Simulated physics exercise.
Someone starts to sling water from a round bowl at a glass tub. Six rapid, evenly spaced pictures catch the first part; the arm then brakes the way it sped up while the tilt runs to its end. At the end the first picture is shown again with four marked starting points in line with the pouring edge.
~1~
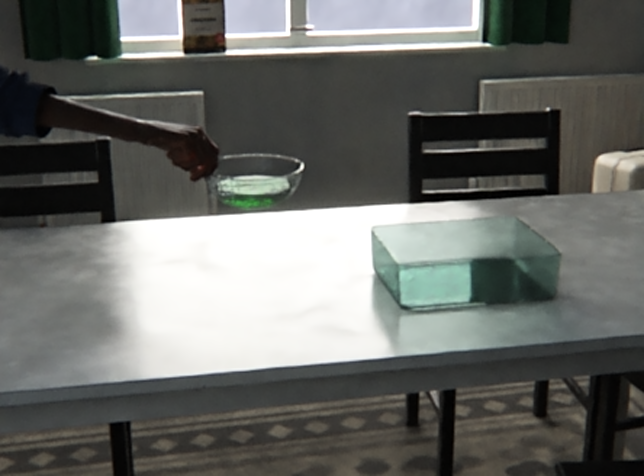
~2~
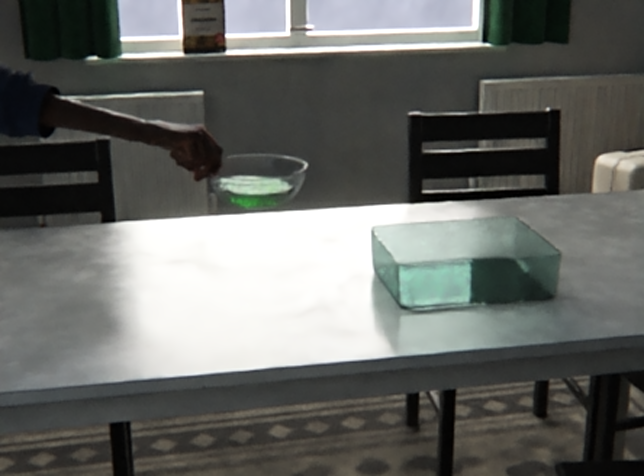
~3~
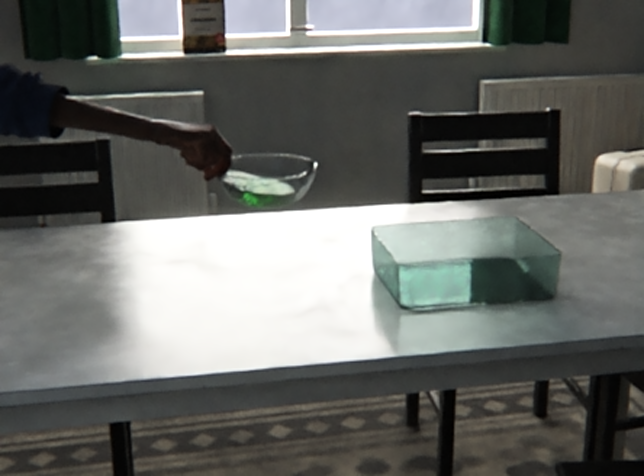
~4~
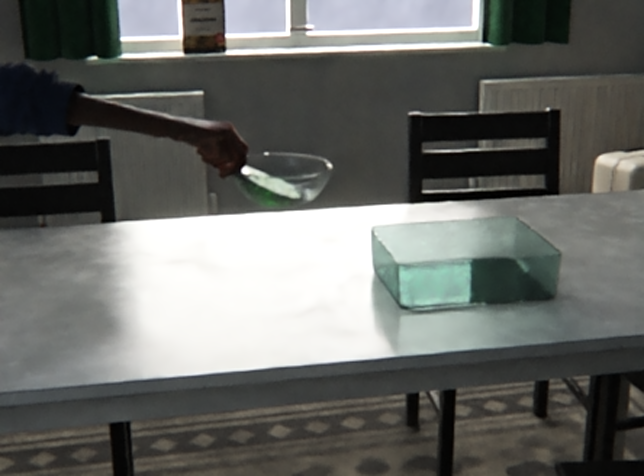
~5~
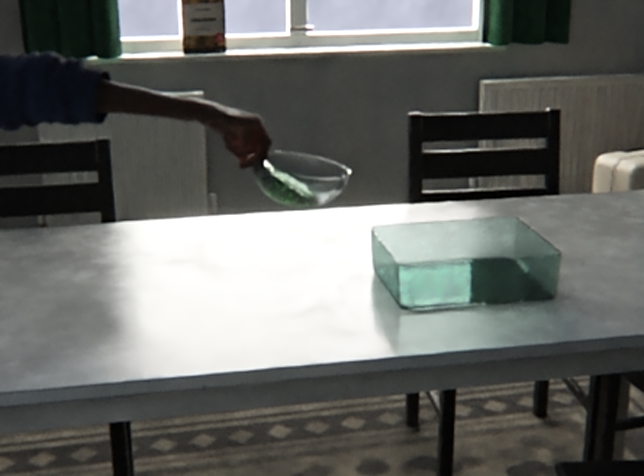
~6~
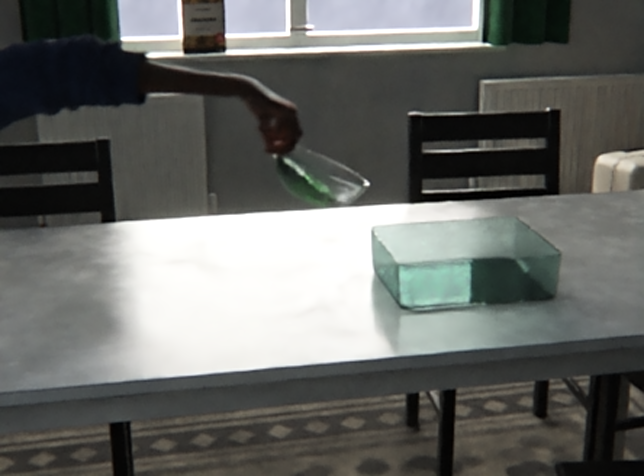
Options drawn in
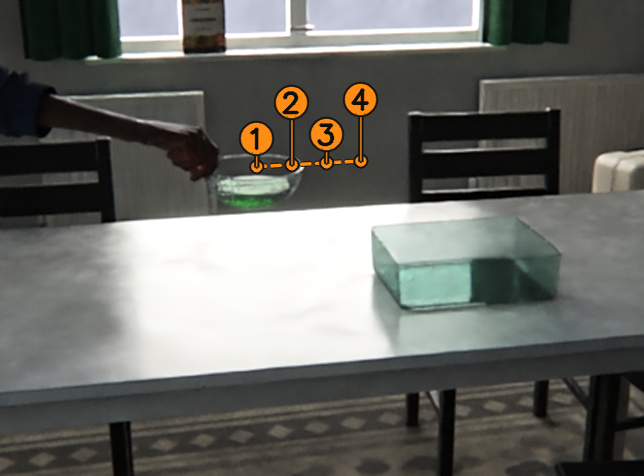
A hand moves a glass bowl of green liquid right, then tips it rightward.
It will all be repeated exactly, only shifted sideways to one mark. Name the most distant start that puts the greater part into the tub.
Choose 1.
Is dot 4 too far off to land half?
No.
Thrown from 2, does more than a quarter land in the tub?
Yes, it does.
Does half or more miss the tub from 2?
No, not at all.
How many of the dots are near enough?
All of them.
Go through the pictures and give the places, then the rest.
In the first frame, upright, lip at (301, 164); tub from (398, 309) to (555, 296); nothing has left yet.
In the second frame, upright, lip at (304, 164); nothing has left yet.
In the third frame, upright, lip at (314, 163); nothing has left yet.
In the fourth frame, upright, lip at (328, 164); nothing has left yet.
In the fifth frame, tipped about 10°, lip at (347, 170); nothing has left yet.
In the sixth frame, tipped about 25°, lip at (366, 181); nothing has left yet.
On the marked copy, 1 at (256, 166); 2 at (291, 164); 3 at (326, 162); 4 at (360, 161).
With 1, about 69 % lands in the tub, 21 % falls short and 11 % goes beside or beyond.
With 2, about 79 % lands in the tub, 4 % falls short and 16 % goes beside or beyond.
With 3, about 89 % lands in the tub, 6 % falls short and 5 % goes beside or beyond.
With 4, about 88 % lands in the tub, 7 % falls short and 5 % goes beside or beyond.
